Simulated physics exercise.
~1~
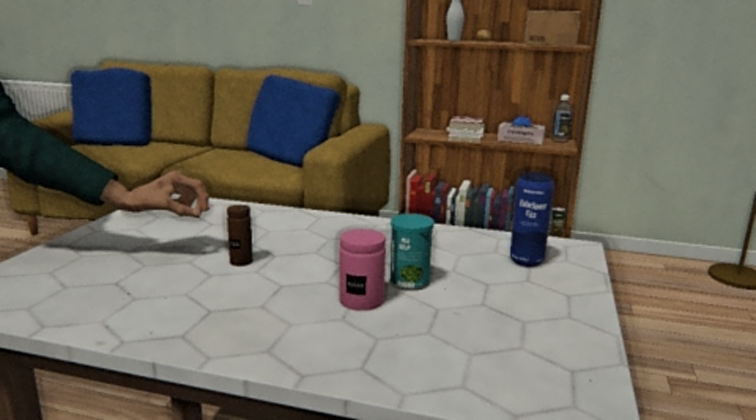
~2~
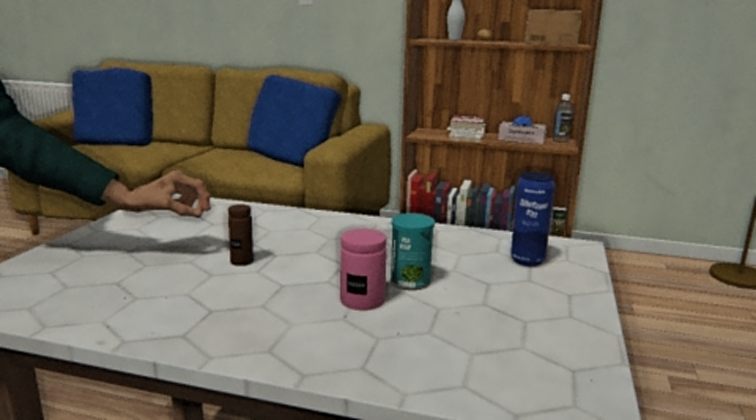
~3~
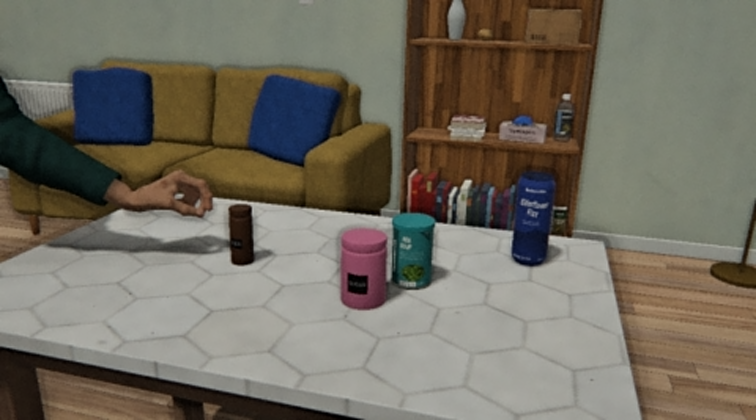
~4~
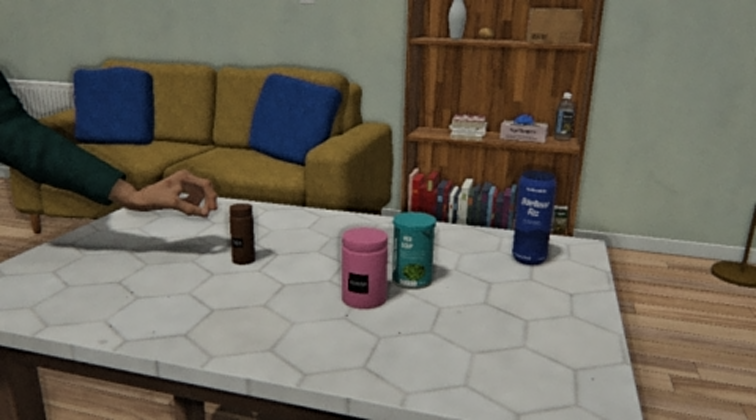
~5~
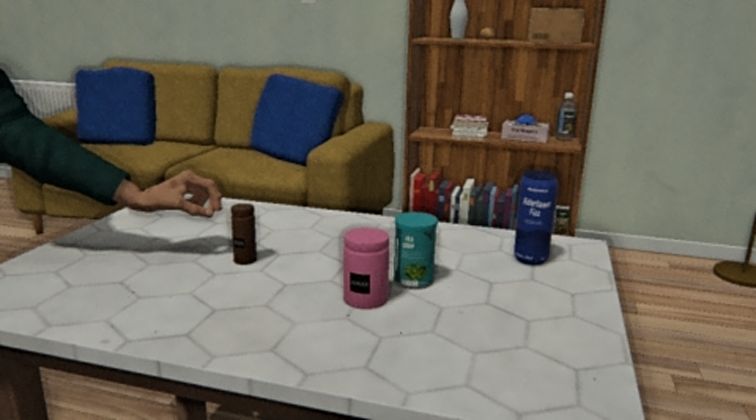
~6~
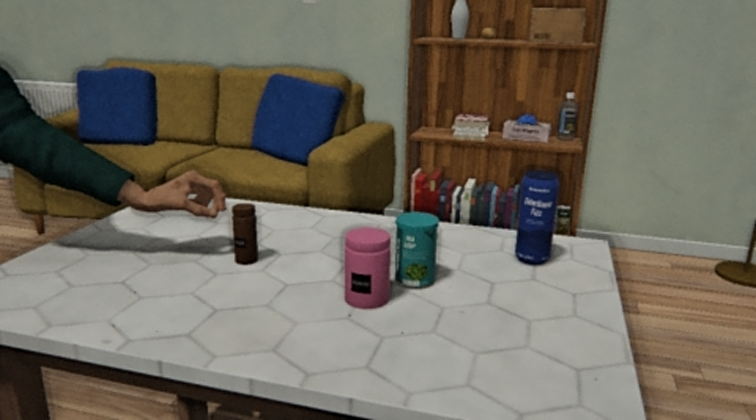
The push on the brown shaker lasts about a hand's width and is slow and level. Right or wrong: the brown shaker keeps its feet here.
Wrong, it falls.
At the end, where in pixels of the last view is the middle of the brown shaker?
Roughly (290, 256).
Then, 0.60 s after the last picture, brown shaker tipped 12° from how it was near (251, 233).
Then, 1.00 s after the last picture, brown shaker tipped 41° from how it was near (265, 236).
Then, 1.10 s after the last picture, brown shaker on its side near (281, 251).
Then, 1.60 s after the last picture, brown shaker on its side near (290, 255).
At rest, tipped over on the table, brown shaker. Seen from the same camera at the end, brown shaker near (290, 256).
